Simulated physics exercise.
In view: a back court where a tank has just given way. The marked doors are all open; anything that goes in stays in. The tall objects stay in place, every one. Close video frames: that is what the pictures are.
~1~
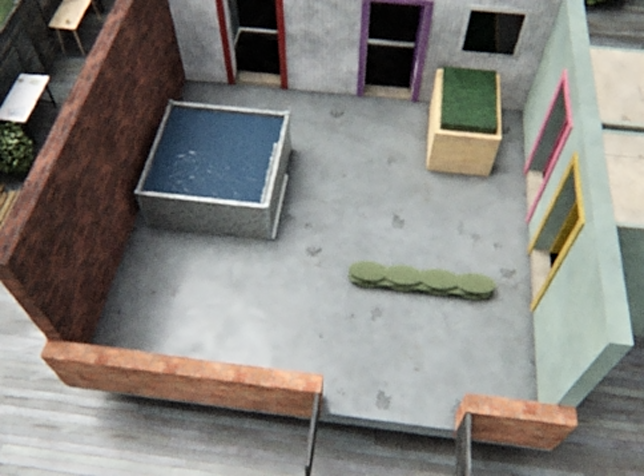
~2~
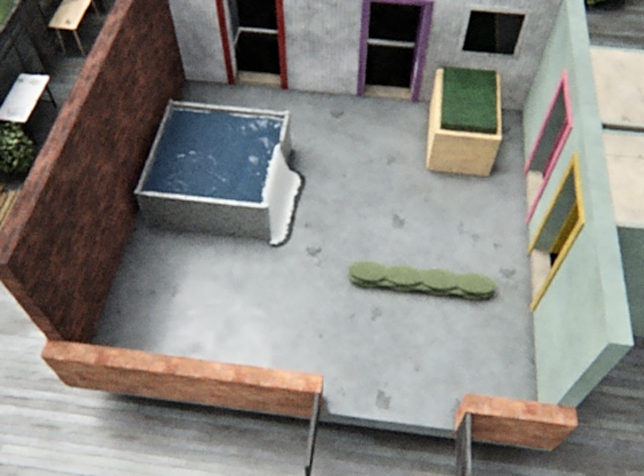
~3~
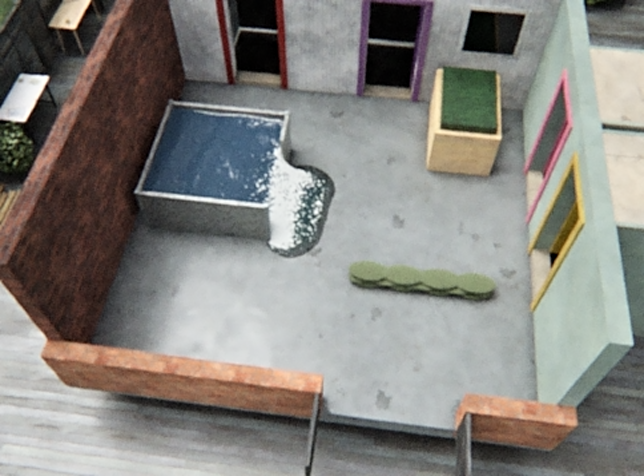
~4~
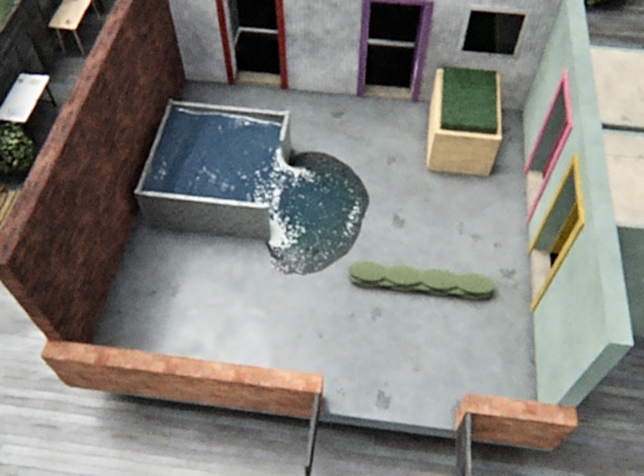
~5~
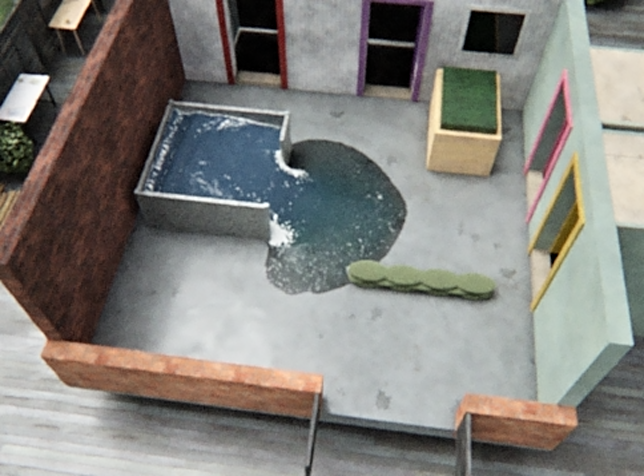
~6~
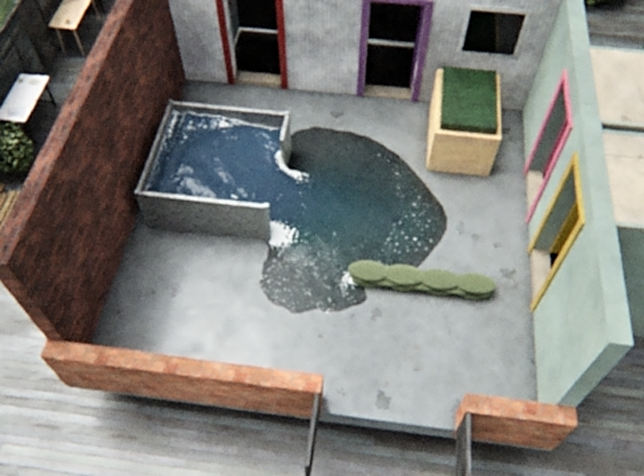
At the start, a full water tank stands whole beside the brick wall of a grey court. Its right side gives way and water pours out in a foaming rush. The pool spreads right and forward across the floor, reaching the low green hedge and curling around its left end.
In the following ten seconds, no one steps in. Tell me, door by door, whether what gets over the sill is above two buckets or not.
Outcome: Most likely the pink door gets too much water, most likely the purple door gets too much water, most likely the red door gets two buckets or less, most likely the yellow door gets too much water.
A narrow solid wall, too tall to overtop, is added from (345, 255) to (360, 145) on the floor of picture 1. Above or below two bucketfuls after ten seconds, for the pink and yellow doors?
So the pink door falls below the mark, and the yellow door falls below the mark too.
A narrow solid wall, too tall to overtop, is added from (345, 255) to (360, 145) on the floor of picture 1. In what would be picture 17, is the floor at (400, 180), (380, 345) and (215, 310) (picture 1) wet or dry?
Point by point: First not reached, second submerged, third submerged.
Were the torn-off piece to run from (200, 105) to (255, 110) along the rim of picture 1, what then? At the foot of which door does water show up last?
That one is the yellow door.
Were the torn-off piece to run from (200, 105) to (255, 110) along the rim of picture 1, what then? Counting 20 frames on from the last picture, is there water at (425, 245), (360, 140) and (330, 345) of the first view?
Taking the spots in turn: Swamped, swamped and untouched.
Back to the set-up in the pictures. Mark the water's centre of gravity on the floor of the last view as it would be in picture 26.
Close to pixel (356, 208).
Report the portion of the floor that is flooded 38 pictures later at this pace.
75 %, roughly.
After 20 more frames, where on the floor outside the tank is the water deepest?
My pick is (494, 110).
A moment on, water covers 40 % of the floor; the pink door under two buckets in, the purple door not reached, the red door not reached, the yellow door under two buckets in.
Next, water covers 50 % of the floor; the pink door over two buckets in, the purple door under two buckets in, the red door not reached, the yellow door far over two buckets in.
Then, water covers 60 % of the floor; the pink door far over two buckets in, the purple door under two buckets in, the red door not reached, the yellow door far over two buckets in.
Later, water covers 75 % of the floor; the pink door far over two buckets in, the purple door over two buckets in, the red door wet at the sill, nothing in, the yellow door far over two buckets in.
In the end, water covers 95 % of the floor; the pink door far over two buckets in, the purple door over two buckets in, the red door wet at the sill, nothing in, the yellow door far over two buckets in.
